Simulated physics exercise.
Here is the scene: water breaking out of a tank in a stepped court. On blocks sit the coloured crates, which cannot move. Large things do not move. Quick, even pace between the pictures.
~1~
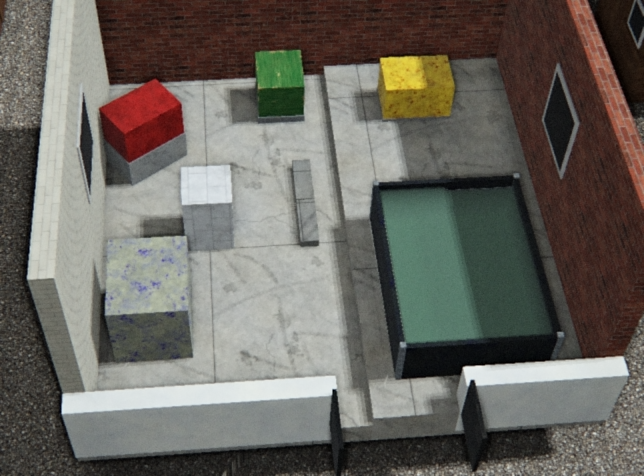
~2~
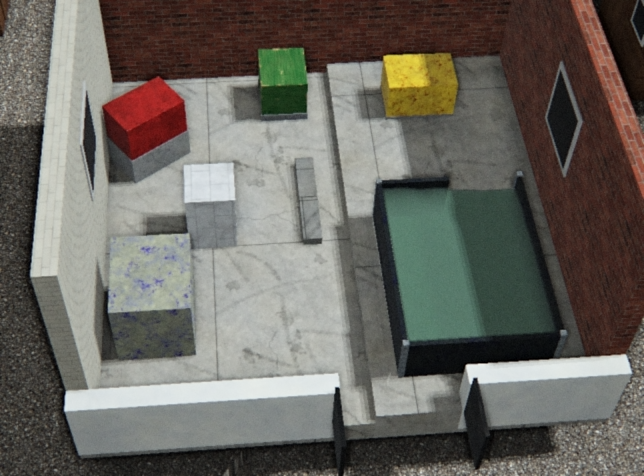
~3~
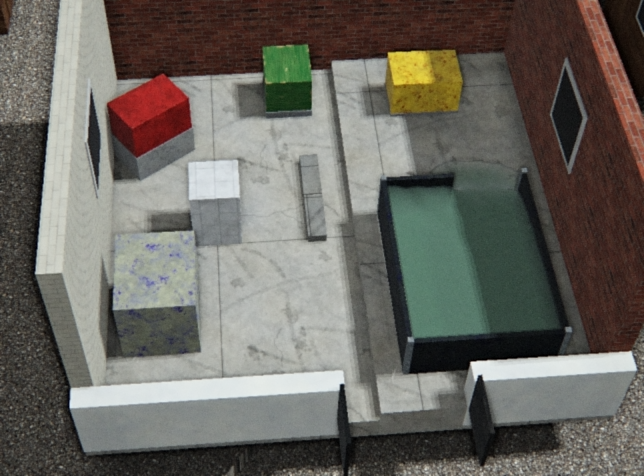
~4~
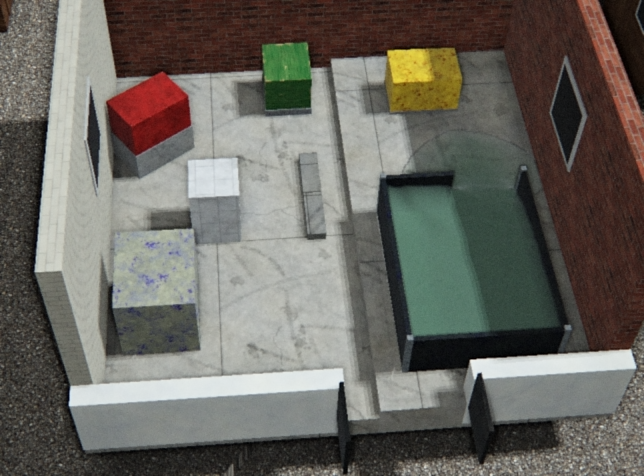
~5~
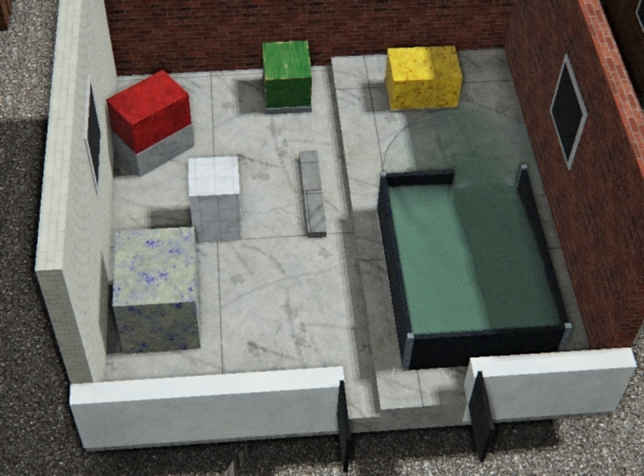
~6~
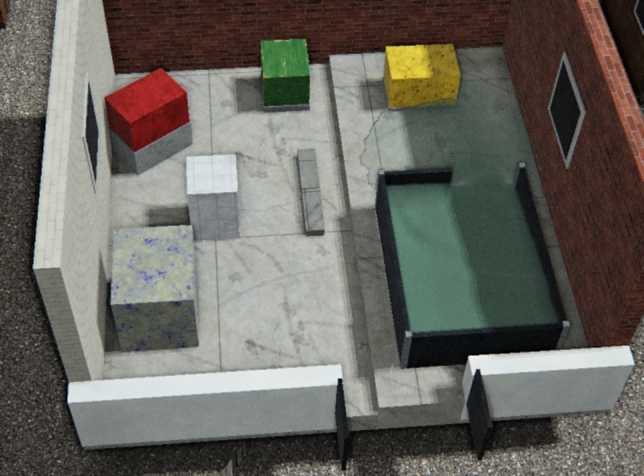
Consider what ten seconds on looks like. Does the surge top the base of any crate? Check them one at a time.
The yellow crate is caught; the red crate is missed; the green crate is caught.
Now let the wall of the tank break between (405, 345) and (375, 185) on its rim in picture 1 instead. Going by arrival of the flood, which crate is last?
My pick is the yellow-painted one.
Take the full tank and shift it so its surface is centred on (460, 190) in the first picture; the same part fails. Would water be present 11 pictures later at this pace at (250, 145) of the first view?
Submerged.
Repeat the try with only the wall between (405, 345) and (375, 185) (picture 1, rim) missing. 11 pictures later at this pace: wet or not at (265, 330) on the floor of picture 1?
The place in question is sitting in a puddle.
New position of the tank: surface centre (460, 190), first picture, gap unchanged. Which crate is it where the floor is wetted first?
It is the yellow-painted one.
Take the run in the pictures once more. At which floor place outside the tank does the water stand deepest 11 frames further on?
(478, 52).
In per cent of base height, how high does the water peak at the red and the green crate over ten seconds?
About 60 and 300 per cent.
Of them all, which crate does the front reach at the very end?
Coming in last, the crate marked red.
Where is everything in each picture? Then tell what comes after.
The first frame shows the open tank at (462, 260) is whole and still.
In the second frame, the front is at a hidden place, out from the gap on the open tank's far side.
In the third frame, the front is at (438, 173), out from the gap on the open tank's far side.
In the fourth frame, the front is at (448, 137), out from the gap on the open tank's far side.
In the fifth frame, water pours out on the open tank's far side and has run to (464, 105).
In the sixth frame, water pours out on the open tank's far side and has run to a hidden place.
A moment on, water covers 20 % of the floor; the yellow crate water round its plinth, the red crate not reached, the green crate water round its plinth.
Next, water covers 30 % of the floor; the yellow crate water round its plinth, the red crate not reached, the green crate water round its plinth.
Then, water covers 50 % of the floor; the yellow crate water round its plinth, the red crate water round its plinth, the green crate water round its plinth.
Later, water covers 85 % of the floor; the yellow crate water round its plinth, the red crate water round its plinth, the green crate water round its plinth.
In the end, water covers 95 % of the floor; the yellow crate was topped, the red crate stayed above the water, the green crate was topped.
